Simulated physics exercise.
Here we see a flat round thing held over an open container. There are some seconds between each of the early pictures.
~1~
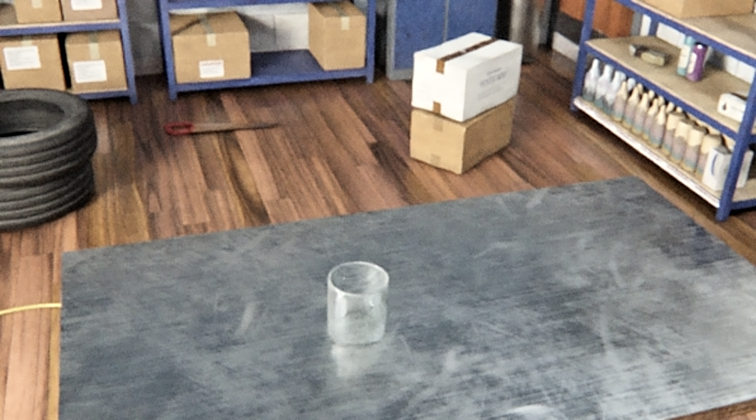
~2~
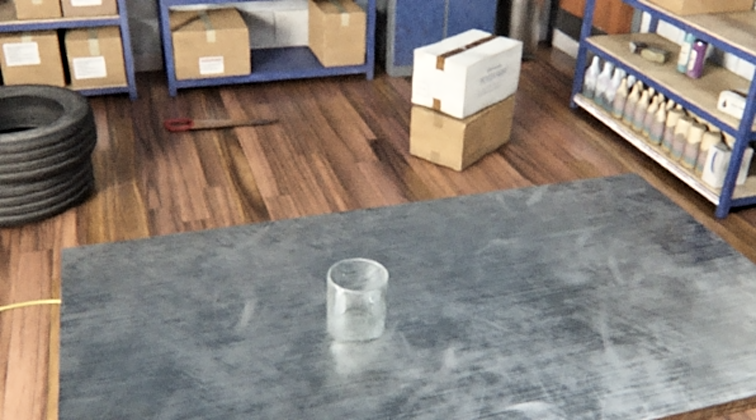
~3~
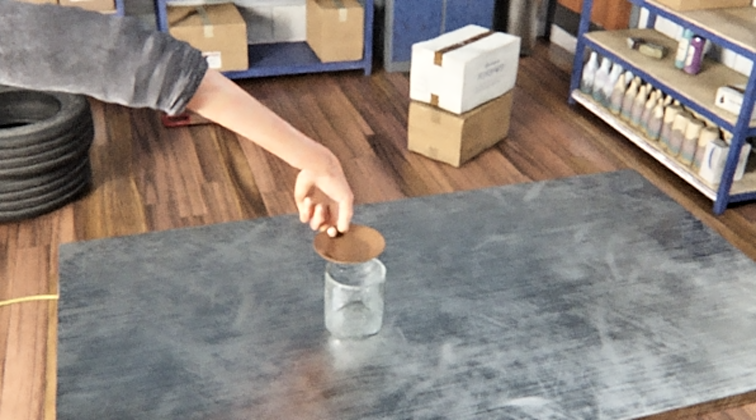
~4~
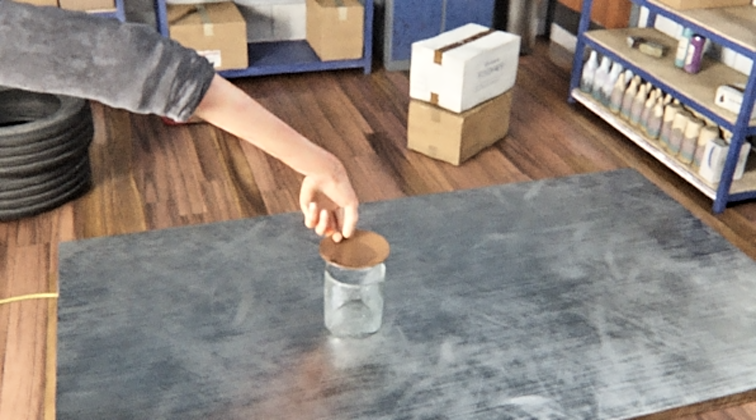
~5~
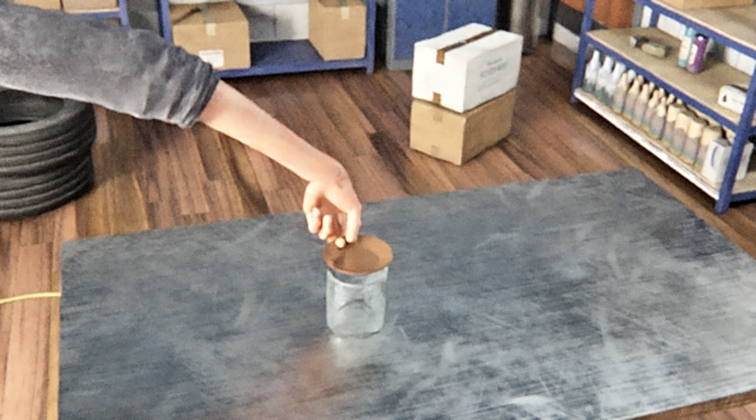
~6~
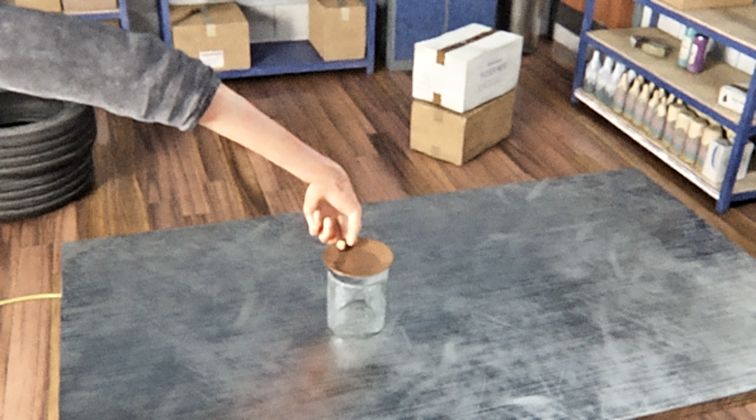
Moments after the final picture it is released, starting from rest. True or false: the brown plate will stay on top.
True.
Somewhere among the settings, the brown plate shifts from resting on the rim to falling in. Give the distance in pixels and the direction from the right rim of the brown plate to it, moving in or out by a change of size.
Left, 8 pixels.
Then, 0.10 s on from there, brown plate moving near (358, 265).
Then, 0.22 s on from there, brown plate sitting on the rim near (358, 265).
In the end, the brown plate covers the opening, near (358, 265).
